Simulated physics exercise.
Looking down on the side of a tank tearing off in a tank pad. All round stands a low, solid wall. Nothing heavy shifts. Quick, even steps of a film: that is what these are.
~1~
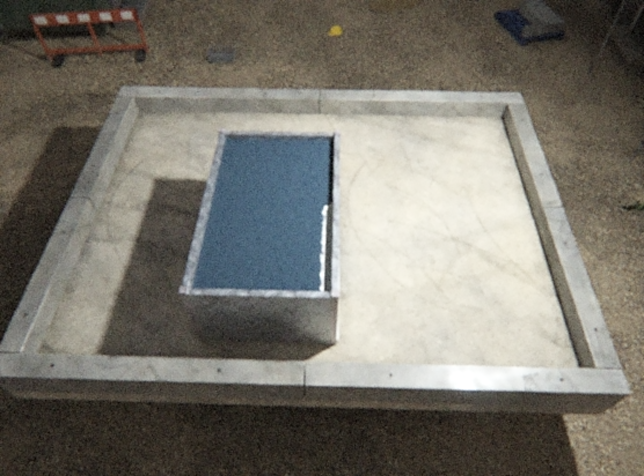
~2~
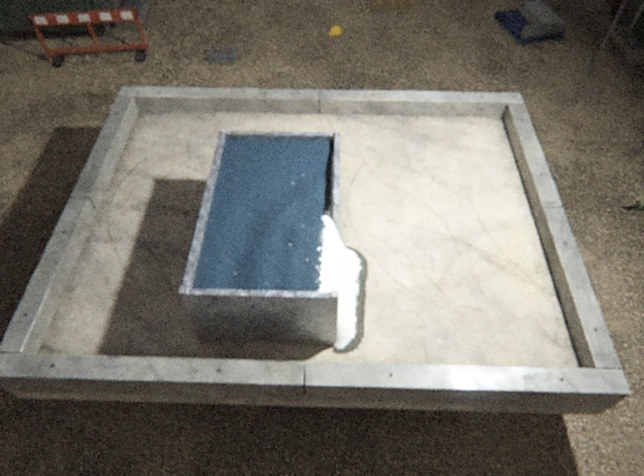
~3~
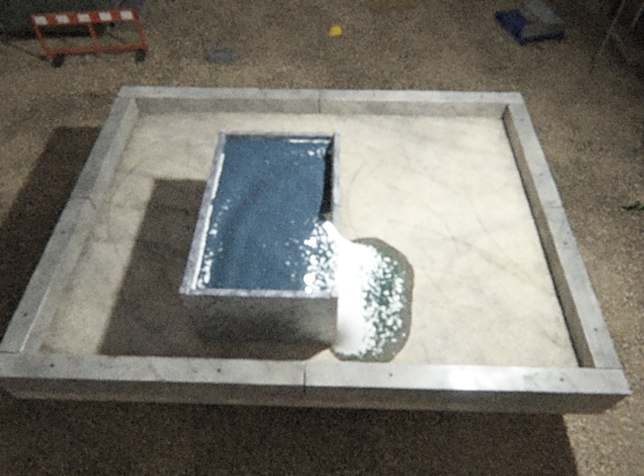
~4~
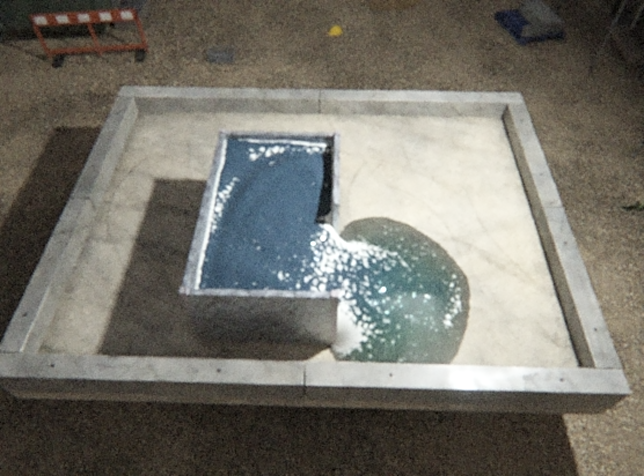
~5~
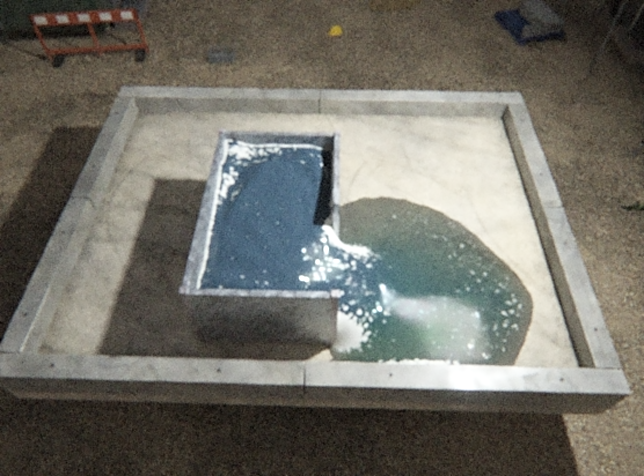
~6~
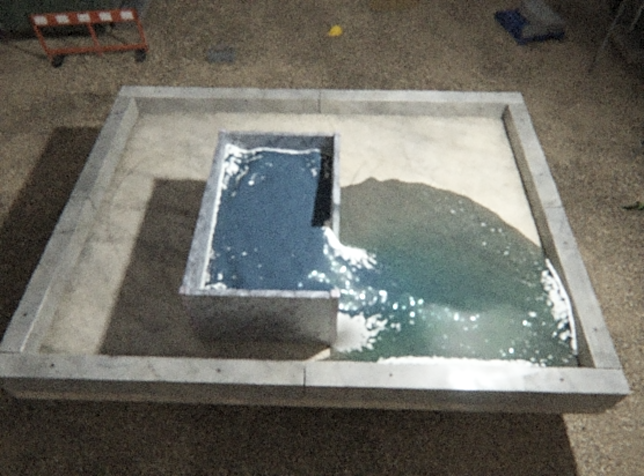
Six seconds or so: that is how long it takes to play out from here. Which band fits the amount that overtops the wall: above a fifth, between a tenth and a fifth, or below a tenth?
It falls between a tenth and a fifth.
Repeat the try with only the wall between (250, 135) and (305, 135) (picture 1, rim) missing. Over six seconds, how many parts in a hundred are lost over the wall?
Close to 6 per cent, I reckon.
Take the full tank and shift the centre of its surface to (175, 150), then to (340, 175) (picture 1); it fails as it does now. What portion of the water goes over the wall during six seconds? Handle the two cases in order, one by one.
4 %, then 14 %.
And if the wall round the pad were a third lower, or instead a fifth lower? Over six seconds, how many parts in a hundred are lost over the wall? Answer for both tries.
First try 28 per cent, second try 22 per cent.
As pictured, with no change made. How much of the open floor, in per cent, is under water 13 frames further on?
I'd say 45 per cent.
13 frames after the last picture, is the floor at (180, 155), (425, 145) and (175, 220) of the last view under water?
First spot spared, second spot swamped, third spot spared.
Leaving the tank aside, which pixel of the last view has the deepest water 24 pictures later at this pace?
I would choose the pixel (491, 118).
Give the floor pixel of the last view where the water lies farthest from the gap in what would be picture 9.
My best guess is about (506, 170).
A moment on, water covers 30 % of the floor; the low wall has let 0 % over.
Next, water covers 30 % of the floor; the low wall has let 2 % over.
Then, water covers 40 % of the floor; the low wall has let 11 % over.
Later, water covers 60 % of the floor; the low wall has let 14 % over.
In the end, water covers 75 % of the floor; the low wall has let 14 % over.
